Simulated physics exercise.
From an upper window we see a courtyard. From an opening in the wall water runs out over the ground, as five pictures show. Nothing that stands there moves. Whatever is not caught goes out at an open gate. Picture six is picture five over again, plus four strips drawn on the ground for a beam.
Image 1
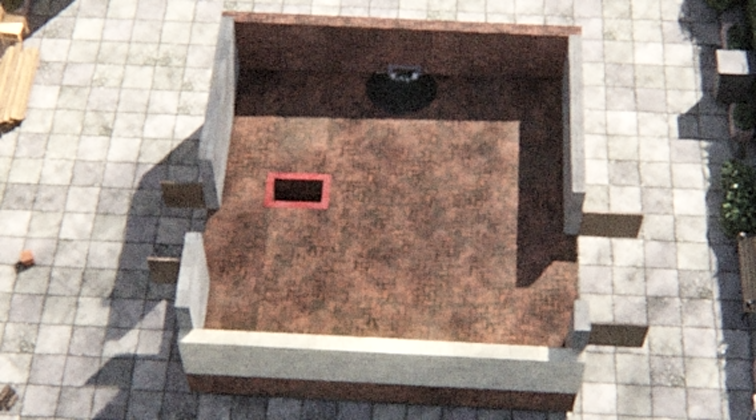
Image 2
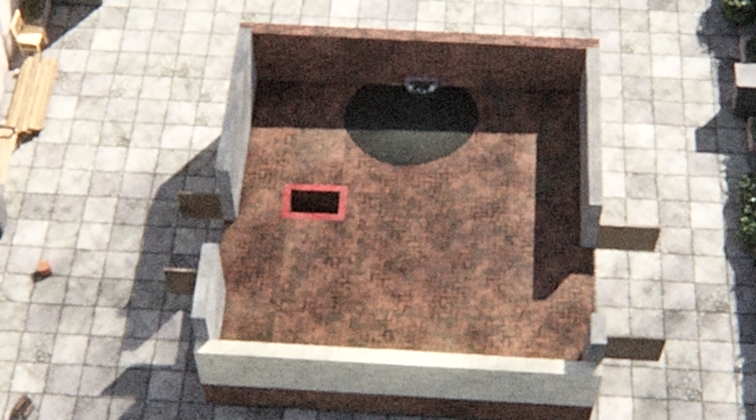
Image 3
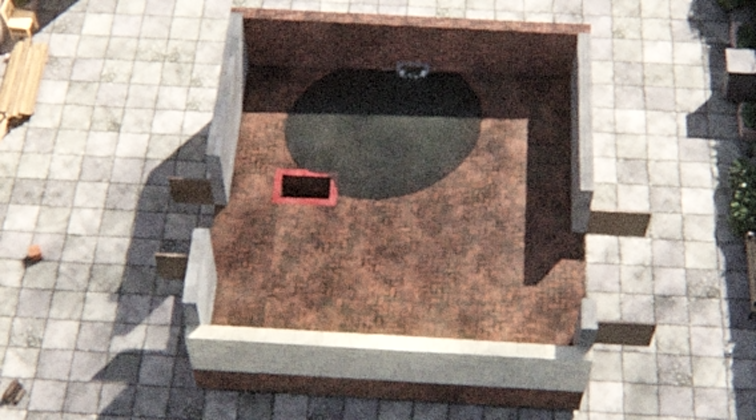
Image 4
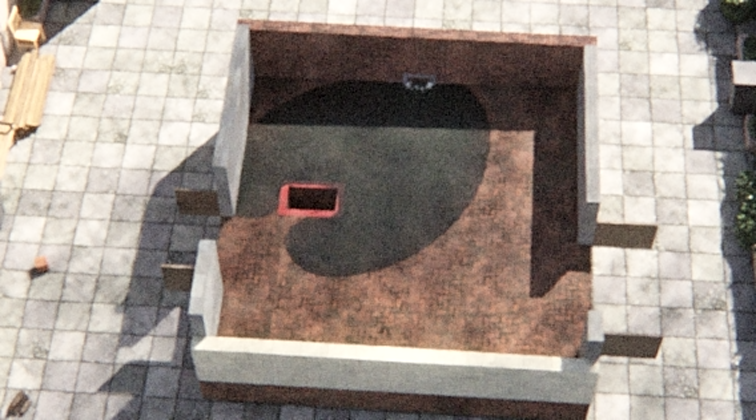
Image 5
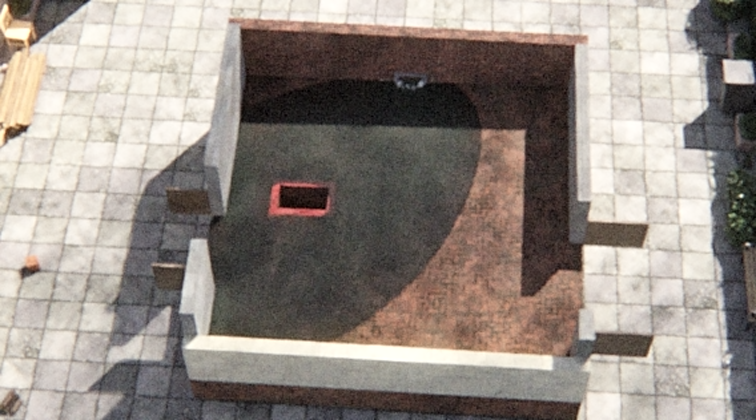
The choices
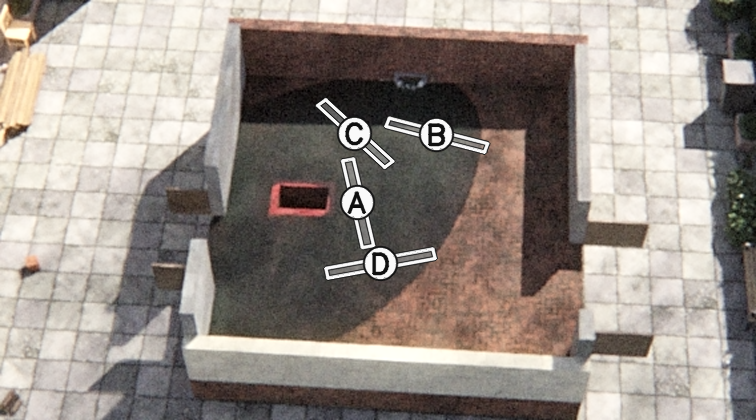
Dark water spreads from an outfall at the back wall of a brick-paved courtyard, widening toward the viewer and to the left, reaching and surrounding the red-rimmed gully, then extending to the left side and the front wall.
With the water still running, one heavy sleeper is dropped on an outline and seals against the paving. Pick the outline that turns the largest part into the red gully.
It is D.
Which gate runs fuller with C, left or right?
The left gate.
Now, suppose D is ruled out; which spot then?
It is B.
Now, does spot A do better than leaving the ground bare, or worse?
It is worse.
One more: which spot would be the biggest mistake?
It is C.
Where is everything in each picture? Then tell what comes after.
Outfall at (404, 70); red gully at (298, 191); open gate at (215, 245); open gate at (565, 286); 3 % of the ground under water, visible out to (415, 108); red gully still dry, in the first frame.
In the second frame, 9 % of the ground under water, visible out to (400, 161); red gully still dry.
In the third frame, 21 % of the ground under water, visible out to (304, 167); red gully still dry.
In the fourth frame, 35 % of the ground under water, visible out to (294, 257); red gully taking water.
In the fifth frame, 51 % of the ground under water, visible out to (242, 327); red gully taking water.
In white, A from (348, 159) to (367, 246); B from (387, 122) to (486, 147); C from (321, 102) to (388, 164); D from (326, 273) to (433, 253).
With A, about 12 % of the stream goes into the red gully, about 86 % out by the gates.
With B, about 17 % of the stream goes into the red gully, about 77 % out by the gates.
With C, about 4 % of the stream goes into the red gully, about 94 % out by the gates.
With D, about 32 % of the stream goes into the red gully, about 65 % out by the gates.
